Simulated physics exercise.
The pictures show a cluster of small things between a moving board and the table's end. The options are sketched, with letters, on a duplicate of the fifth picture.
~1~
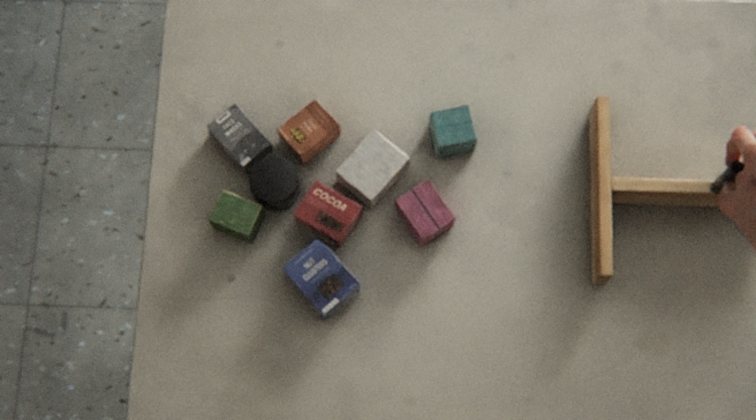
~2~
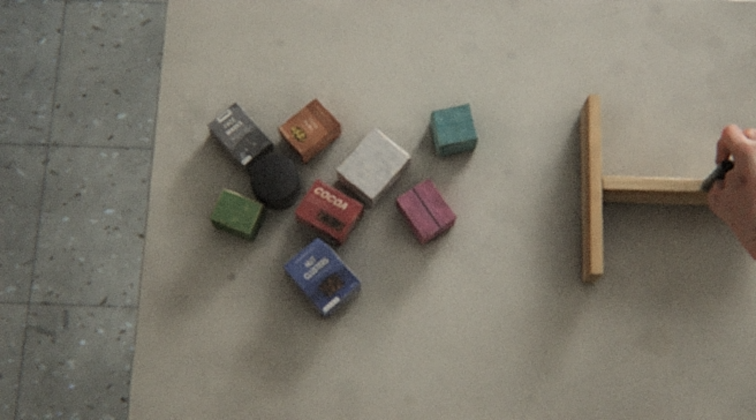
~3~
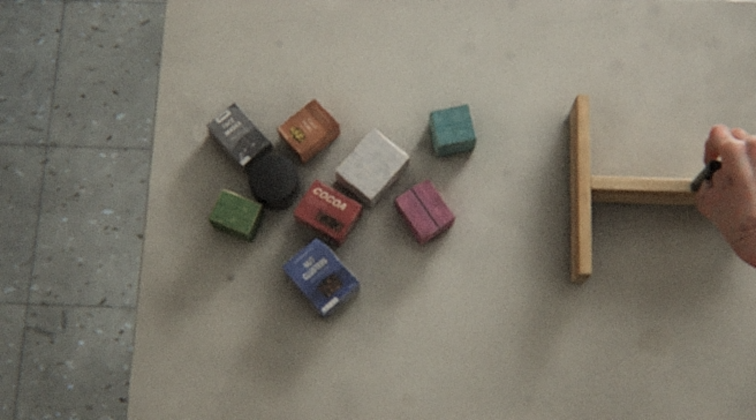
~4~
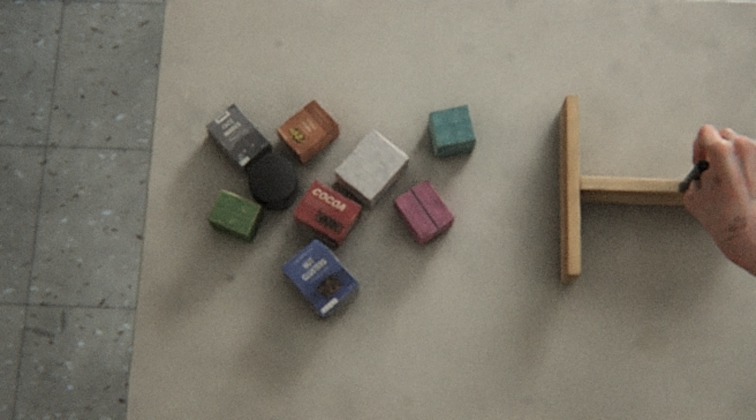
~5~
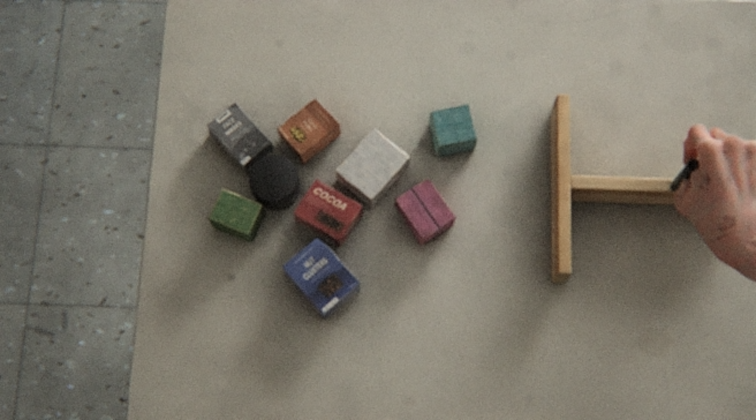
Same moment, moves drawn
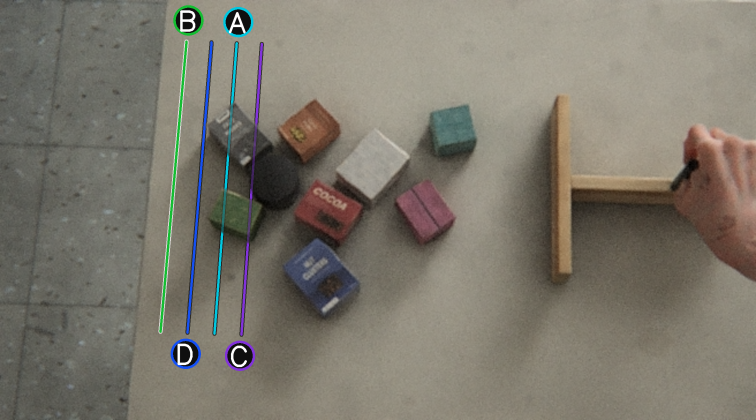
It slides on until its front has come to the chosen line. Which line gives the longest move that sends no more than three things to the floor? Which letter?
No fourth one falls up to A.
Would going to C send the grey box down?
Yes.
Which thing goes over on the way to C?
The grey box.
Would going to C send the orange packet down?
No.
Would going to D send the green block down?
By then, yes.
On the marked copy, A at (226, 183); B at (174, 181); C at (252, 184); D at (200, 182).
Taking A. A third of the way, board (443, 177); turquoise block (417, 125); pink box (405, 208).
Two thirds of the way, board (321, 173); green block (197, 233); grey box (210, 141).
When it is over, board (226, 170); grey box over the edge; black tin over the edge; two fallen.
As for the rest, B drops six; C is within the limit but short; D drops five.
